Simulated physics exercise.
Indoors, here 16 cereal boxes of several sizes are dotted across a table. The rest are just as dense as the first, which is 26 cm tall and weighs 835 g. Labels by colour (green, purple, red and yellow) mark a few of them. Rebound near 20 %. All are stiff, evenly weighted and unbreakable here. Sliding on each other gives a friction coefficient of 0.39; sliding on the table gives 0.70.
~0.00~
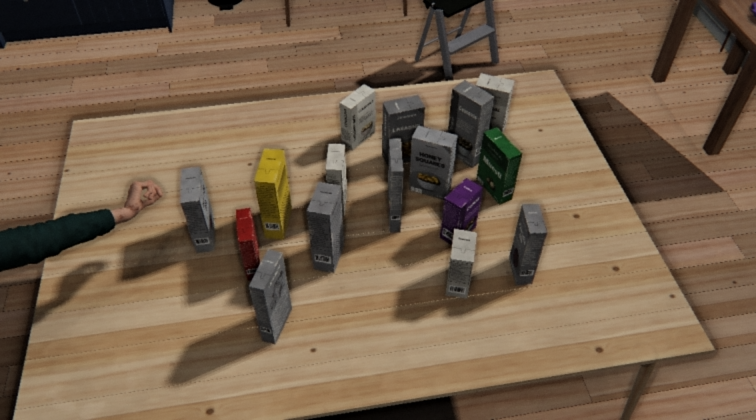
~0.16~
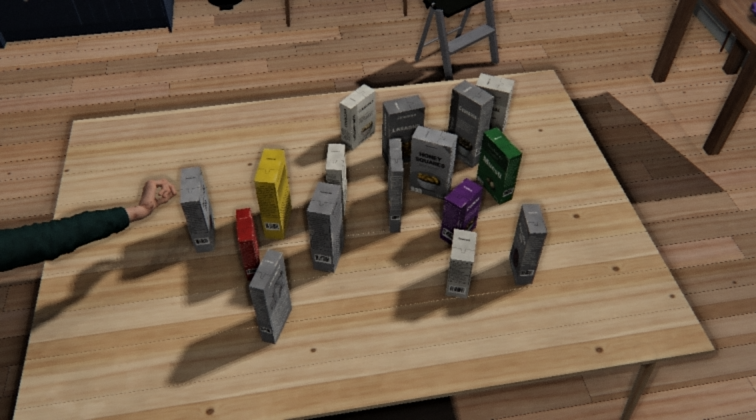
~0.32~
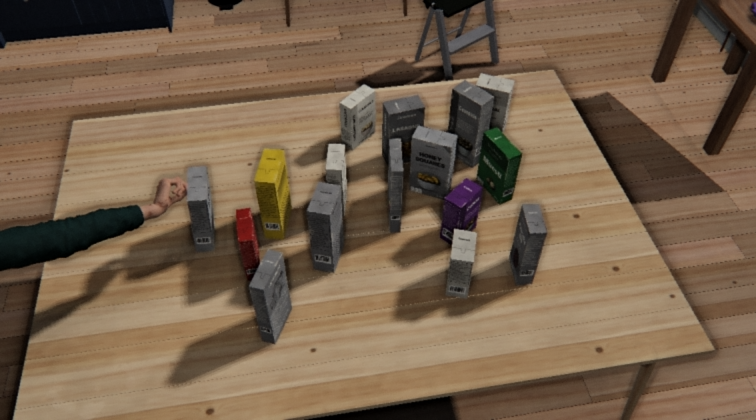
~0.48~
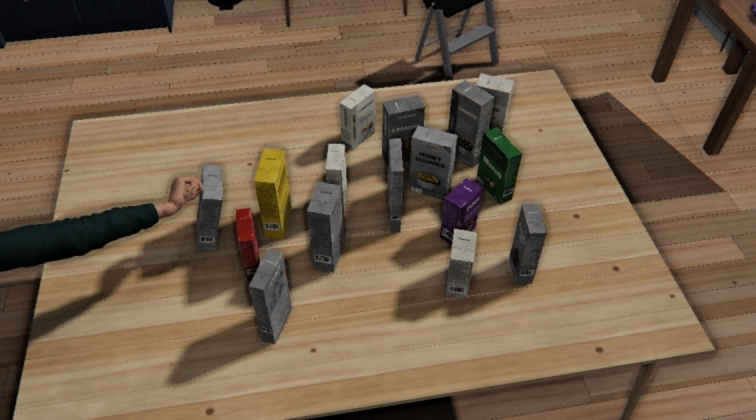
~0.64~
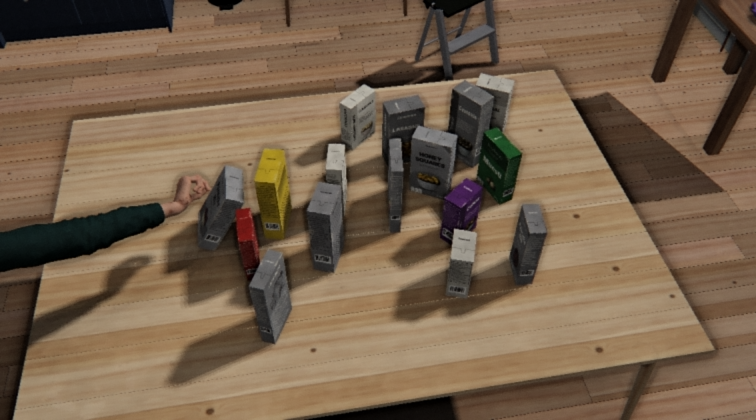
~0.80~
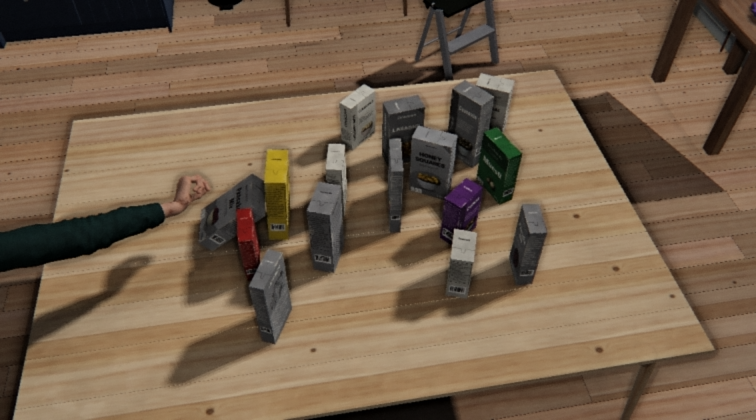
A hand pushes a gray box rightward until it topples toward the yellow box.
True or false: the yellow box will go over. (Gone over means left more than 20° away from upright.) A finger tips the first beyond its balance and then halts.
True.
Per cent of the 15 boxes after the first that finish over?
25 per cent.
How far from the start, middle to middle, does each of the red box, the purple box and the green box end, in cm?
Here red ends up 0 centimetres away, purple 20 centimetres and green 0 centimetres.
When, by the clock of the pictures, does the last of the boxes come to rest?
Around 2.5 s.
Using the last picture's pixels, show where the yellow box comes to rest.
It finishes near pixel (328, 208) of the last picture.
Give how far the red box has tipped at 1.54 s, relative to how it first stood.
Roughly 0°.
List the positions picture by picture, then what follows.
In the first frame (pixels give the middle of a visible side), finger (155, 191) 7 cm from the first box; yellow box (270, 212); purple box (450, 224); red box (250, 262); none of the others has stirred.
The second frame shows finger (169, 190) 25 mm from the first box; yellow box (270, 212).
The third frame shows finger (183, 188) pushing; yellow box (270, 212); none of the others has stirred.
The fourth frame shows finger (197, 187) pushing; yellow box (270, 212); none of the others has stirred.
The fifth frame shows finger (203, 186) stopped; yellow box (270, 212); none of the others has stirred.
The sixth frame shows finger (203, 186) stopped; yellow box (277, 213) 4° from how it stood; red box (250, 262); purple box (450, 224); one has shifted.
After 1.04 s, 1 of the 15 other boxes over; yellow box 27° from how it stood.
After 1.30 s, 2 of the 15 other boxes over; yellow box 60° from how it stood.
After 1.54 s, 4 of the 15 other boxes over; yellow box 73° from how it stood; purple box 25° from how it stood.
After 1.80 s, 4 of the 15 other boxes over; yellow box 73° from how it stood; purple box lying flat.
In the end (2.8 s), 4 of the 15 other boxes over; yellow box 73° from how it stood; purple box lying flat; red box unmoved. Eleven left standing. From the last view, middles, yellow box near (328, 208), purple box near (492, 247).
